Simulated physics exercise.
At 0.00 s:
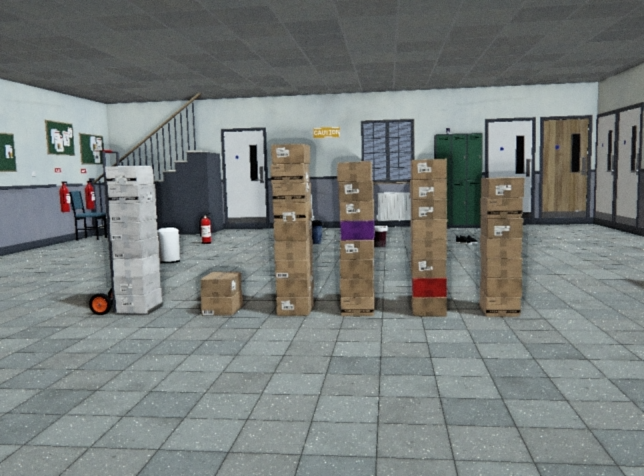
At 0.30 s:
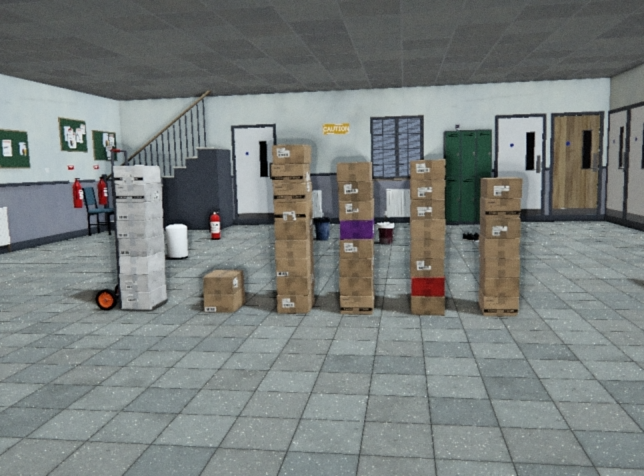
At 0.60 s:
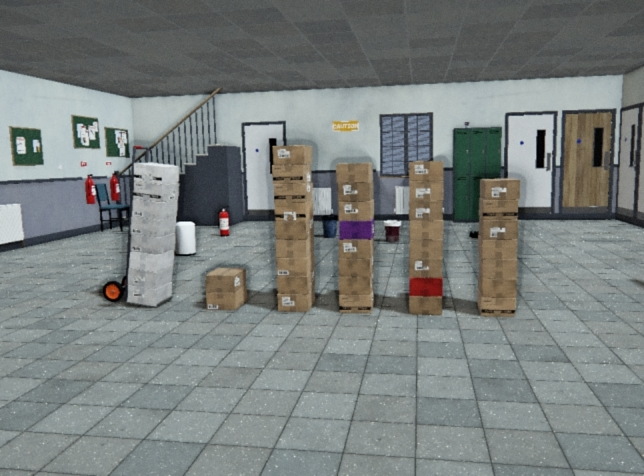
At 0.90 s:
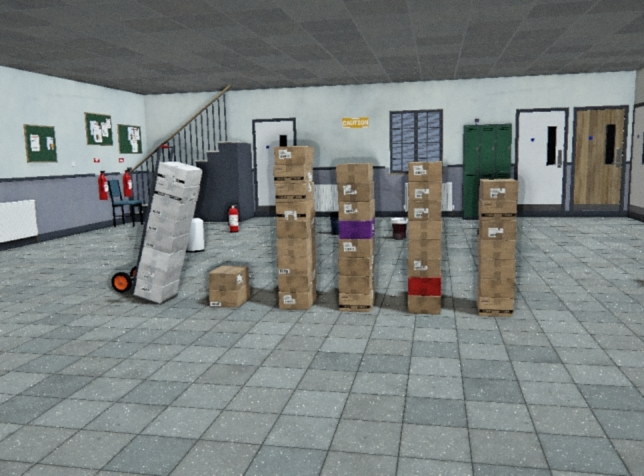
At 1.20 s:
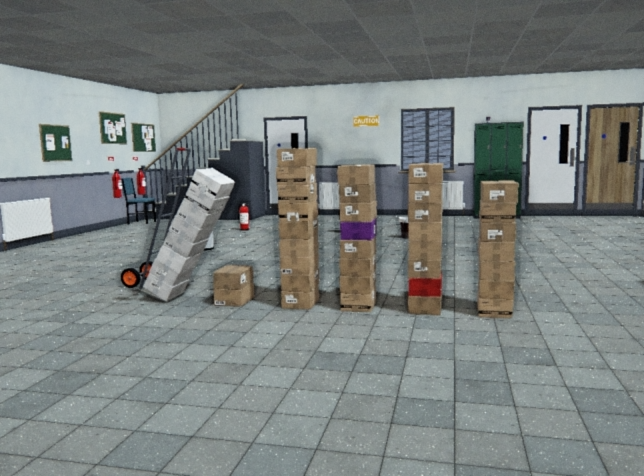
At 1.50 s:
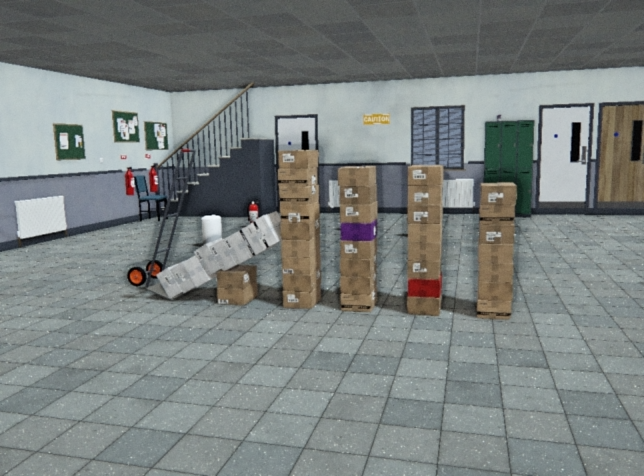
A white stack of boxes on a hand truck with orange-hubbed wheels tips rightward, slowly then steeply, until it slants low over a small brown box. Right of that box stand four tall brown stacks, one with a purple box, another with a red one, all staying still. The camera, facing them across a grey-tiled hall with stairs and doors behind, shifts gradually around.
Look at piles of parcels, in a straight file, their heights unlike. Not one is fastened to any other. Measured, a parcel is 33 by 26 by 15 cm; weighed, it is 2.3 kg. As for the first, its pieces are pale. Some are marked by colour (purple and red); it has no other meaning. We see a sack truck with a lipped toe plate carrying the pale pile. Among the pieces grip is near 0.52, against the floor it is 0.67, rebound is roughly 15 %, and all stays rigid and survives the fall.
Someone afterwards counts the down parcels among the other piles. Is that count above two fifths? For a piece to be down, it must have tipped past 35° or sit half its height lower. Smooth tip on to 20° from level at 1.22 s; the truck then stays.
No, it is below two fifths.
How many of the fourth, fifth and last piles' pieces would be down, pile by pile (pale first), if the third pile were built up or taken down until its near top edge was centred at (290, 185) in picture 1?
Result: Fourth pile 0, fifth pile 0, last pile 0.
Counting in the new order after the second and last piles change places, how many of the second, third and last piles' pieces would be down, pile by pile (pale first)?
Count of fallen pieces - second: 7; third: 8; last: 1.
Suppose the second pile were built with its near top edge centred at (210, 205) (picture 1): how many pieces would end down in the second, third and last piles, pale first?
Result: Second pile 6, third pile 8, last pile 6.
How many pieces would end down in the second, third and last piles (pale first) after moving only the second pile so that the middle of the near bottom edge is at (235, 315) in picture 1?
You'd end with the second pile at 0, the third at 0 and the last at 0 down.
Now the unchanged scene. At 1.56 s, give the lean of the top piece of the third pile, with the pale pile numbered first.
Tilt: Near 0 degrees.
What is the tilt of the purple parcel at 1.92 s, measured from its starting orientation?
I'd estimate close to 0°.
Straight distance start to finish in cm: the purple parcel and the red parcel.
Estimate: Purple near 0 cm, red near 0 cm.
After 1.56 s, 8 of the pale pile down; none of the 34 other parcels down, 2 disturbed.
After 1.64 s, 8 of the pale pile down; none of the 34 other parcels down, 5 disturbed.
At rest (2.6 s), 8 of the pale pile down; none of the 34 other parcels down, 6 disturbed; purple parcel unmoved; red parcel unmoved. That is 0 per cent. As the last picture would show them, middles, purple parcel near (360, 229), red parcel near (425, 284).
